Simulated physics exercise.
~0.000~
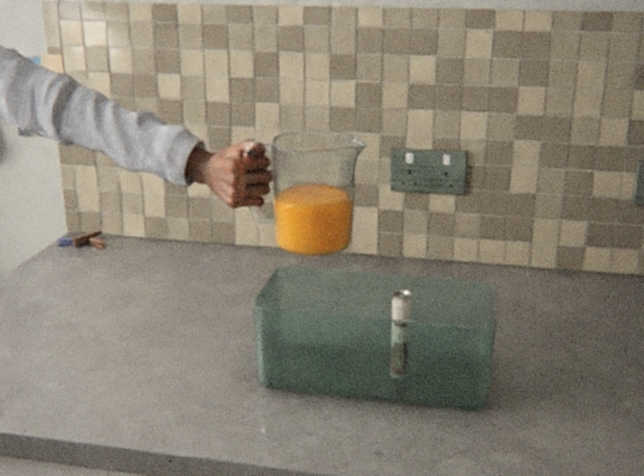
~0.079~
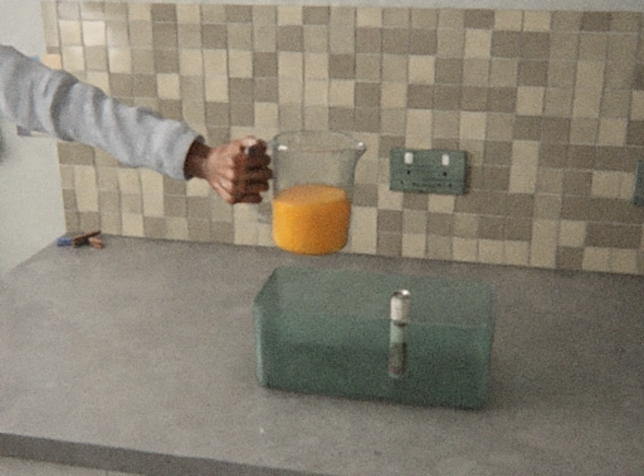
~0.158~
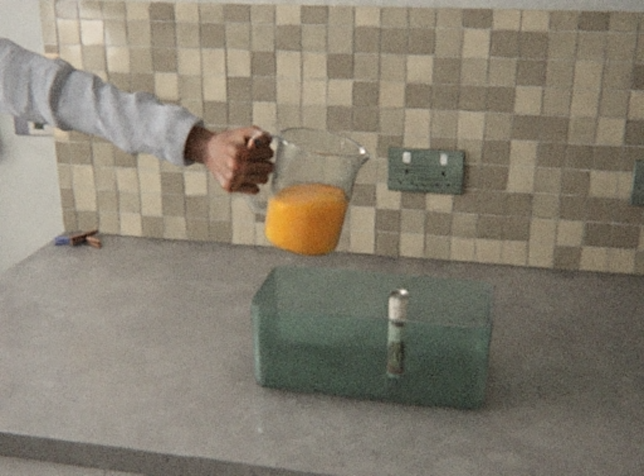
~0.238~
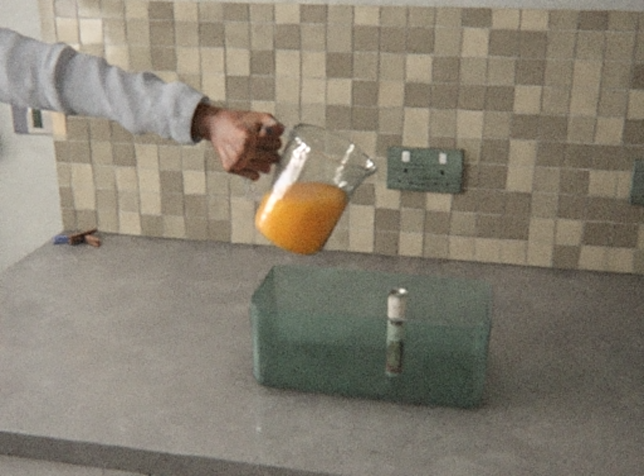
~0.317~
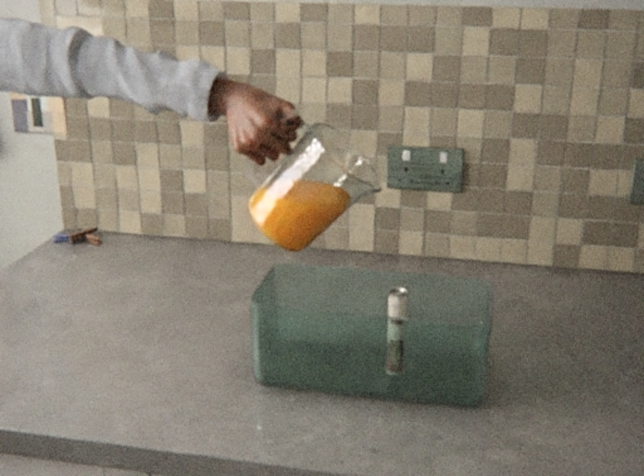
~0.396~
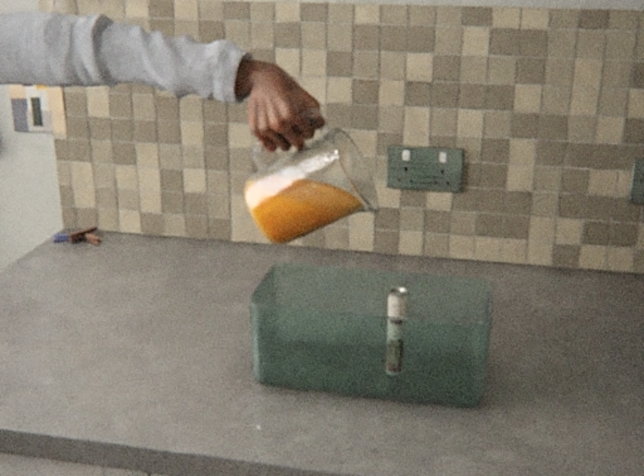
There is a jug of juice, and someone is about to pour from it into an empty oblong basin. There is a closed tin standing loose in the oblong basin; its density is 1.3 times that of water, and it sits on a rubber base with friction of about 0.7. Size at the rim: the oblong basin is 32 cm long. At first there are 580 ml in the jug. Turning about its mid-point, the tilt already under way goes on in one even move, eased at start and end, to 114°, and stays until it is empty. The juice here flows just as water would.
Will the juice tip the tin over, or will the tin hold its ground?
Looks to me like it can't hold out.
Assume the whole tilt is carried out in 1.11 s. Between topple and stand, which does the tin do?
Result: Tin tipped over.
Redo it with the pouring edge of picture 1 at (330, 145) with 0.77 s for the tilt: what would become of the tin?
It does not tip.
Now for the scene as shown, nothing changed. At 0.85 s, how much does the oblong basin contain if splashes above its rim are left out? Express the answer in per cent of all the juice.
78 per cent or thereabouts.
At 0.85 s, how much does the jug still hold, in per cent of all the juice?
Close to 12 percent of the total.
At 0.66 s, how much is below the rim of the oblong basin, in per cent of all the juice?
Fraction in basin: Approx. 14%.
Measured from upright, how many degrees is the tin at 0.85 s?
It is at some 25°.
Then, 0.66 s in, the tilt is 108° and 56 per cent is still to pour; the tin stands where it began.
Then, 0.85 s in, the tilt is 114° and 11 per cent is still to pour; the tin leans 25°.
Then, 1.05 s in, the tilt is 114° and 0 per cent is still to pour; the tin lies on its side.
Then, 1.27 s in, the tilt is 114° and 0 per cent is still to pour; the tin lies on its side.
Finally, the tin lies on its side.
